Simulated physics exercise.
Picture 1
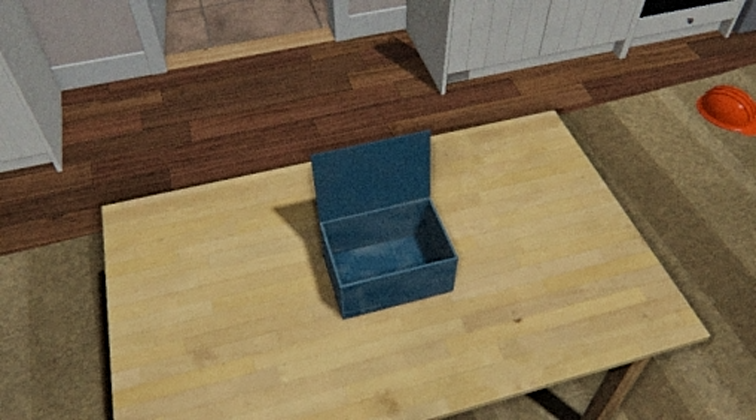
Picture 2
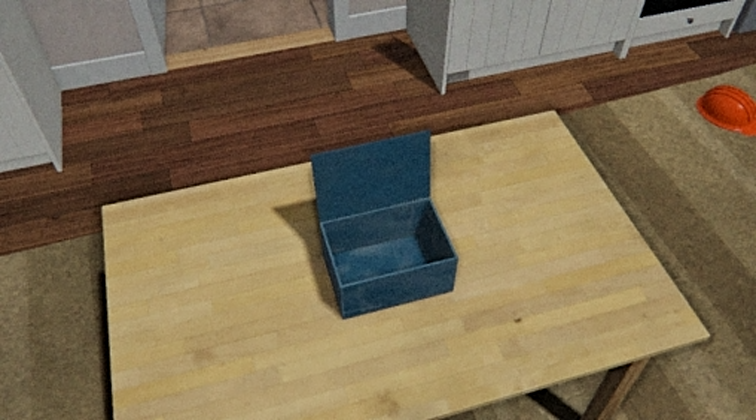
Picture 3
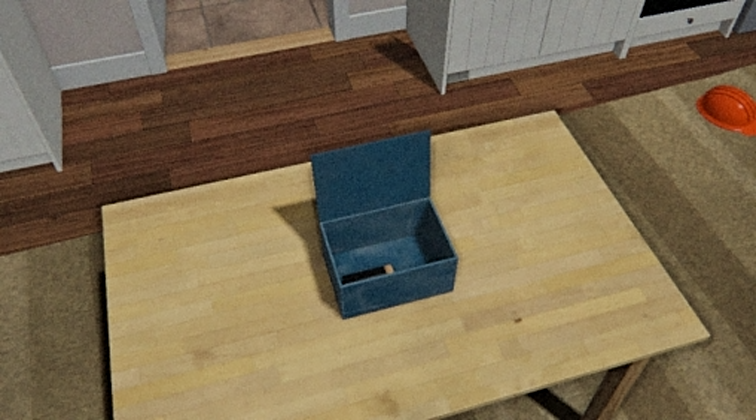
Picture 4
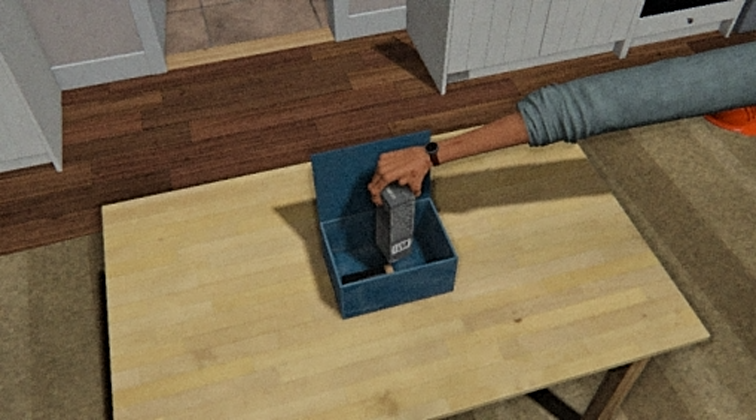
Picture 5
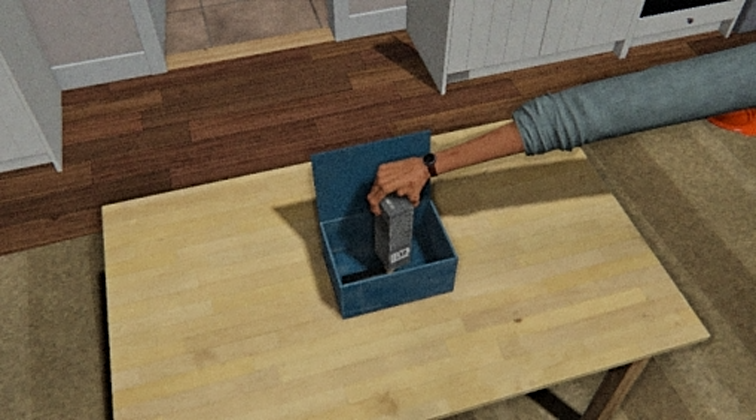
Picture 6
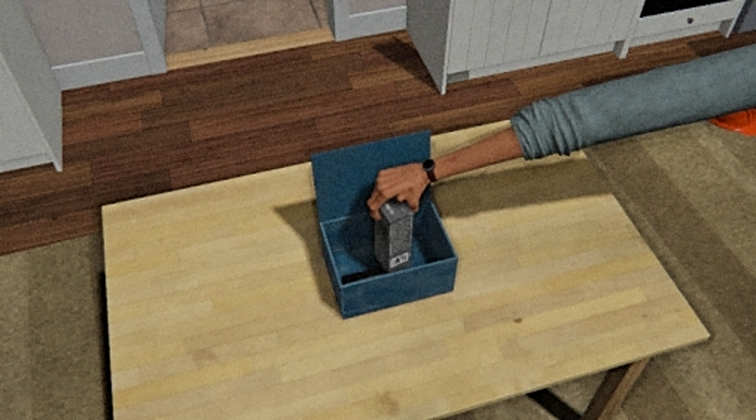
A hand lowers a grey carton into the open blue box on the wooden table.
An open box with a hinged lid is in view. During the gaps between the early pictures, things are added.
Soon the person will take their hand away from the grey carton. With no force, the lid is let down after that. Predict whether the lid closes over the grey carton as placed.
Basically the lid doesn't make it down.
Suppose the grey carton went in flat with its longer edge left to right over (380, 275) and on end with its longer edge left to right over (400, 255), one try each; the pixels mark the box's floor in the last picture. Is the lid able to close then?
With the first placement the lid lies closed; with the second it is kept from closing.
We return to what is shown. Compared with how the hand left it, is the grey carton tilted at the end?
After all that, it finishes out of line.
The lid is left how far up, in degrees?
Roughly 90°.
Then, 0.50 s later than the last frame, grey carton tilted by 36° near (405, 234); black shaker moved about its own width.
Then, 0.90 s later than the last frame, lid starting down; grey carton tilted by 45° near (414, 234); black shaker moved about its own width.
When it is over, lid 90° above the rim; lying over in the box, grey carton; moved from the start, black shaker. End places, in pixels of the last picture, grey carton near (417, 235).
